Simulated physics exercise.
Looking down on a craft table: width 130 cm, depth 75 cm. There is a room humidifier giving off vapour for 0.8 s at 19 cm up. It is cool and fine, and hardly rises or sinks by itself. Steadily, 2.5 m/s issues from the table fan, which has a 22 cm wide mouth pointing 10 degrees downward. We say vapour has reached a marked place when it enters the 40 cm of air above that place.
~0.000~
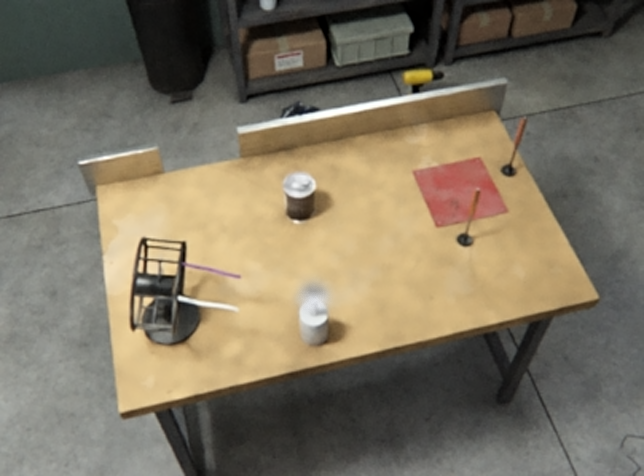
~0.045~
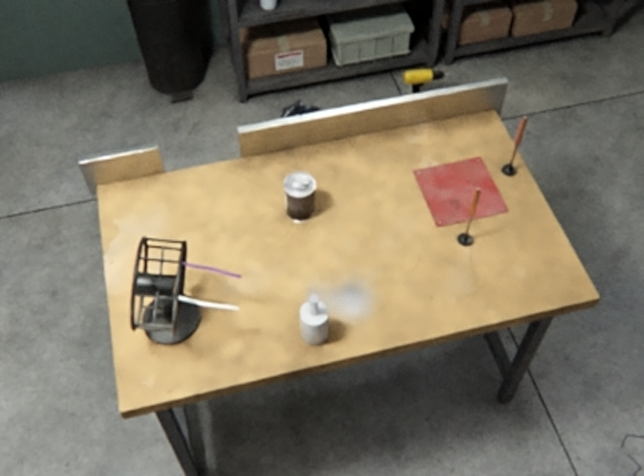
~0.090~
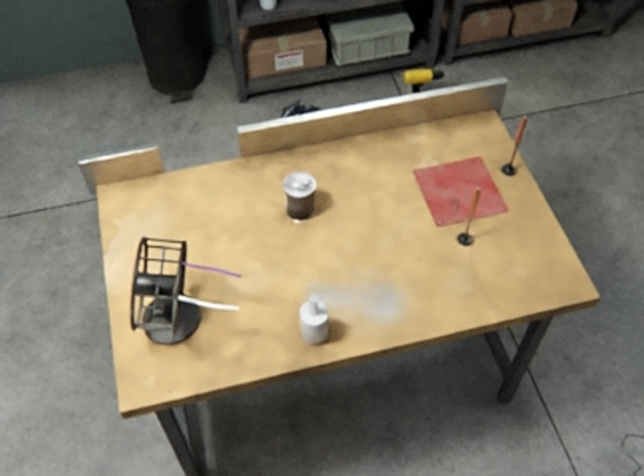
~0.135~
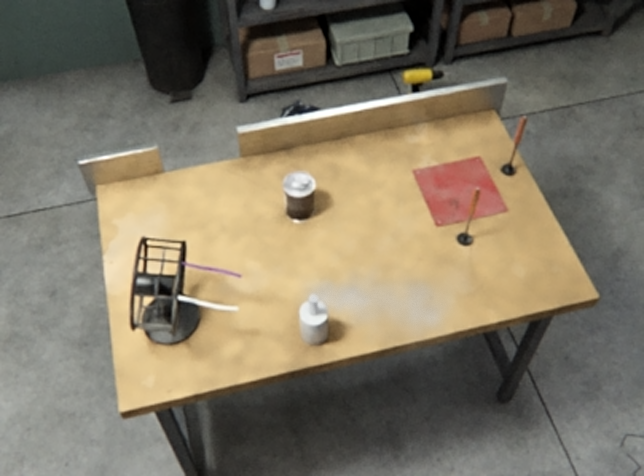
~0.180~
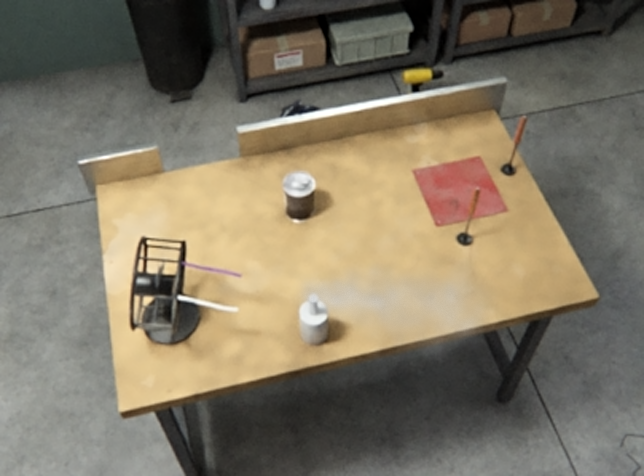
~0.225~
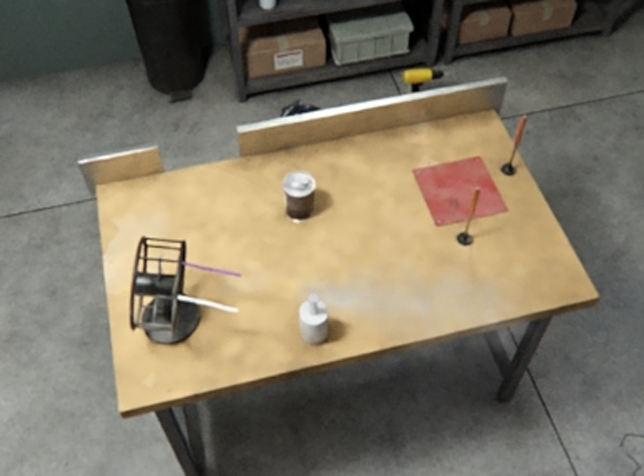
On a wooden table with a small black fan at the left, pale vapour puffed out of a little white humidifier, then drifted rightward, stretching into a long, thin haze below the red square.
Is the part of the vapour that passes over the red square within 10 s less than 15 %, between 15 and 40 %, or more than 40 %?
The part that passes there is not even 15 %.
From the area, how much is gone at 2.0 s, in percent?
Around 90 percent.
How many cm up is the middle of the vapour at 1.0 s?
Middle height: Approx. 14 cm.
By 1.0 s, 0 % has passed over the red square; 42 % has left the area, and the middle of the rest is near (580, 316).
By 2.0 s, 0 % has passed over the red square; 93 % has left the area.
By 4.0 s, 0 % has passed over the red square; 99 % has left the area.
By 10.0 s, 0 % has passed over the red square; 100 % has left the area.
